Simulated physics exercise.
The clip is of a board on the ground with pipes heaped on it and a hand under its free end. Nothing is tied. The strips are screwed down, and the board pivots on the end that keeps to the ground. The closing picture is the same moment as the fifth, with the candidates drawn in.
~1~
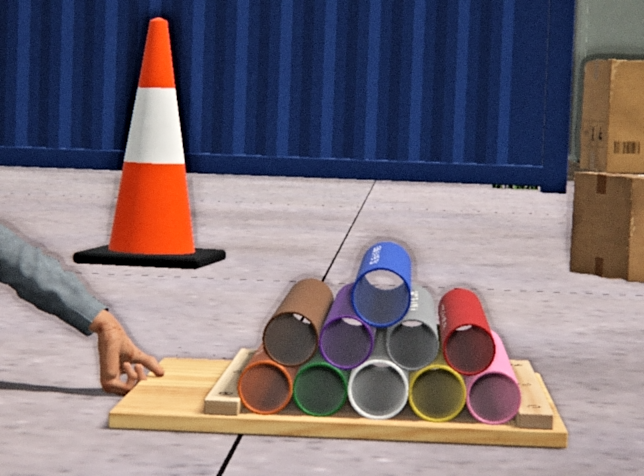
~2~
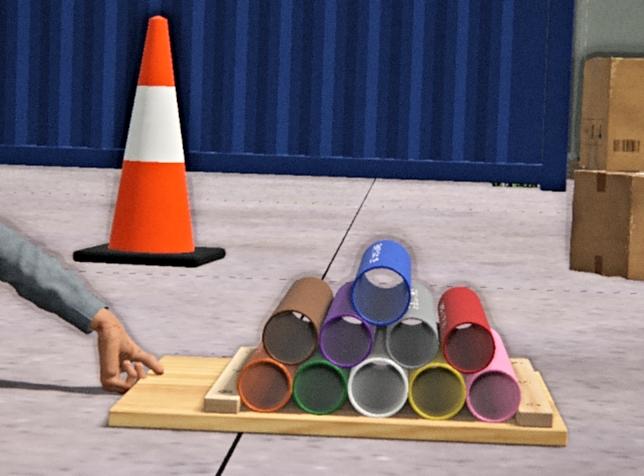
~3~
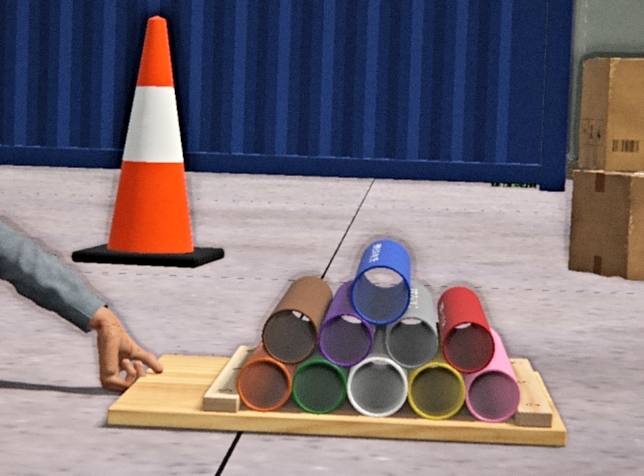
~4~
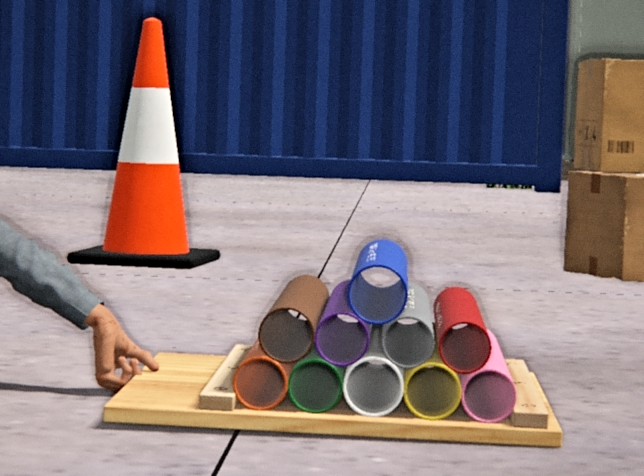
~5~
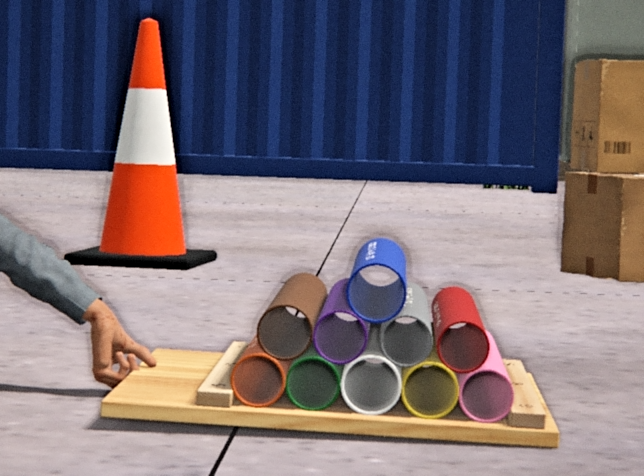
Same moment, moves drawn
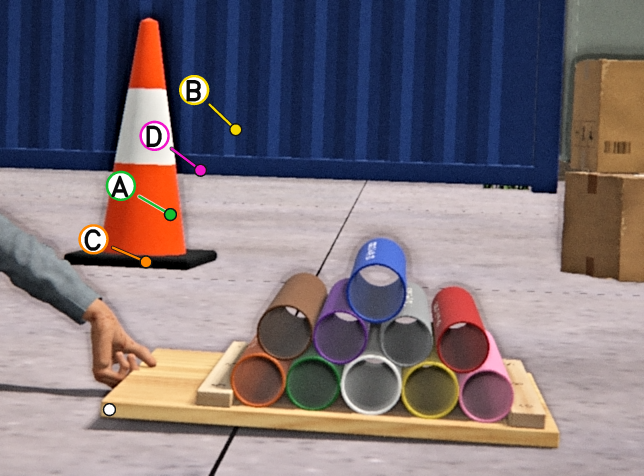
On a concrete floor near a traffic cone and stacked boxes, colourful pipes sit piled in a pyramid between wooden strips on a board, while a hand stays at its left end and the view shifts very slightly, with the pile unchanged.
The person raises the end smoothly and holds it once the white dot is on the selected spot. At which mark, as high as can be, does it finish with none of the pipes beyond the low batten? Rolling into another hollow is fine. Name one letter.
It can be raised to C.
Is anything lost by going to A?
Yes, at A.
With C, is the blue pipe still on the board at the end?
Yes.
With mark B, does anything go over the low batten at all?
Yes.
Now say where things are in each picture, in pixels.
Red pipe (469, 349); purple pipe (346, 343); brown pipe (290, 339), in the first frame.
Brown pipe (290, 337); grey pipe (412, 343), in the second frame.
Board (344, 389); orange pipe (264, 385), in the third frame.
Board (339, 388); orange pipe (260, 384); green pipe (315, 386), in the fourth frame.
Board (336, 386); orange pipe (258, 380); green pipe (313, 384), in the fifth frame.
On the marked copy, A at (171, 215); B at (236, 130); C at (146, 262); D at (201, 171); the white dot at (109, 409).
Following C. Soon after the start, board at 15°.
Later, board at 21°.
In the end, board at 21°, none over the low batten.
As for the rest, A five over the low batten; B ten over the low batten; D five over the low batten.
